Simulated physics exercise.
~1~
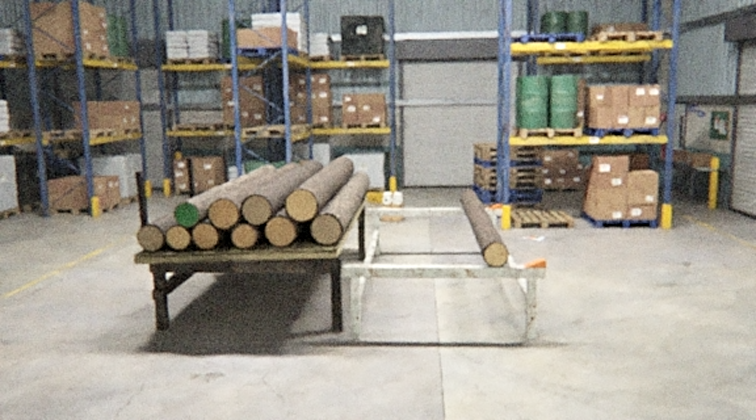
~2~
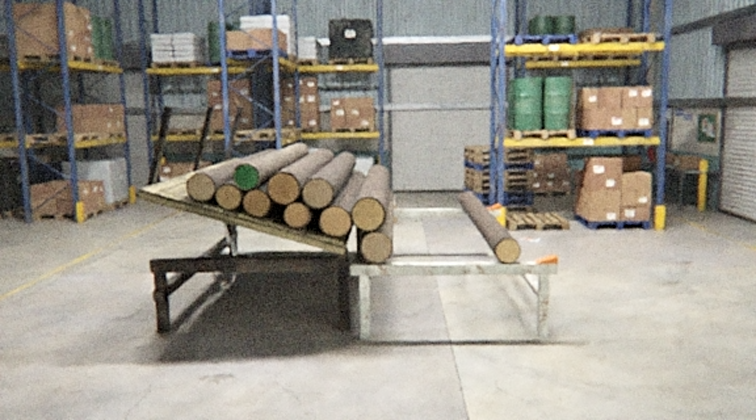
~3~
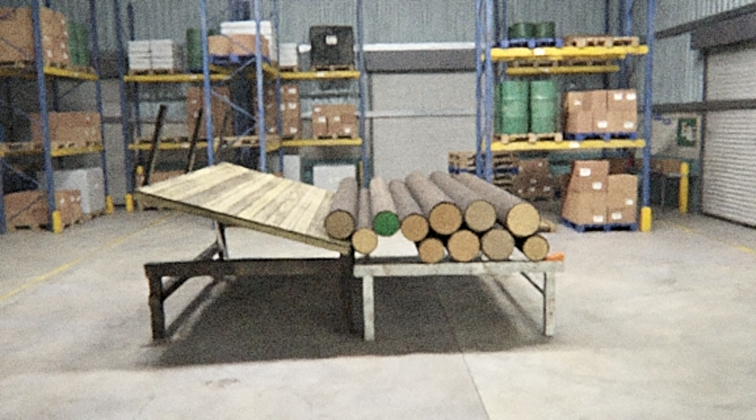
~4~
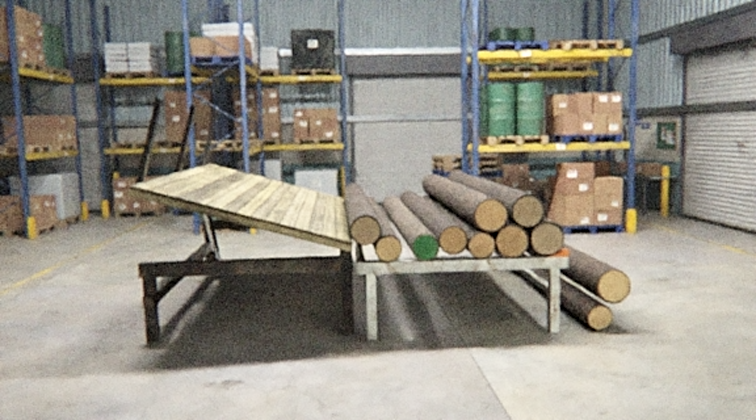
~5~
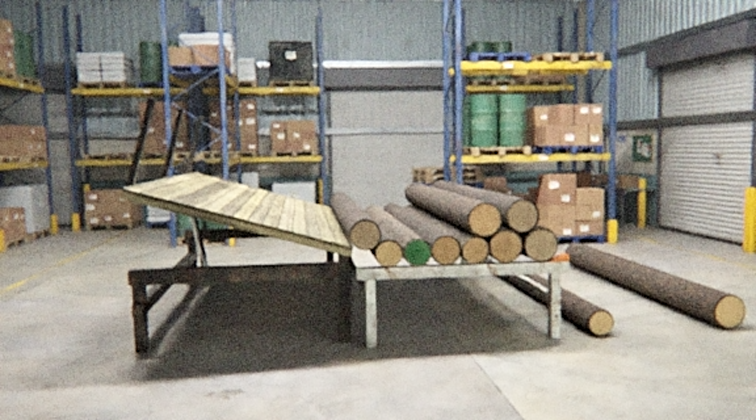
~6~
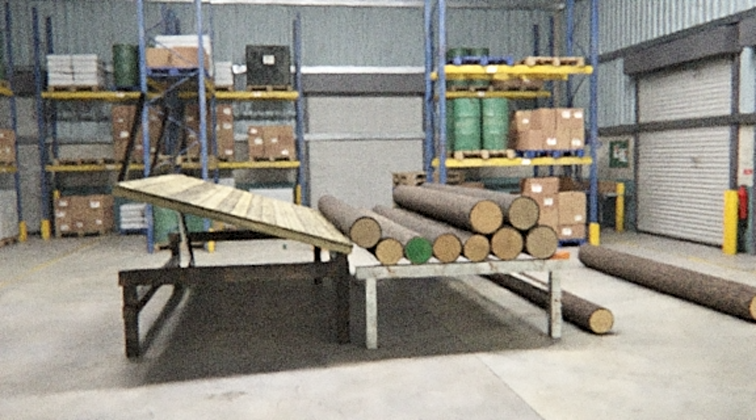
Brown timber poles, one with a green end, lie piled on a wooden deck in a warehouse, seen end-on, with a pale metal rack to the right holding a single pole and loaded shelving behind. The deck's left side rises, and the pile starts to roll right onto the rack. The poles spill across it, leaving the tilted deck bare. Two go over the rack's right end and drop to the floor, one rolling farther right while the other stops beside the rack. The rest settle on the rack, the green-ended one in the bottom row, and the deck stays tilted.
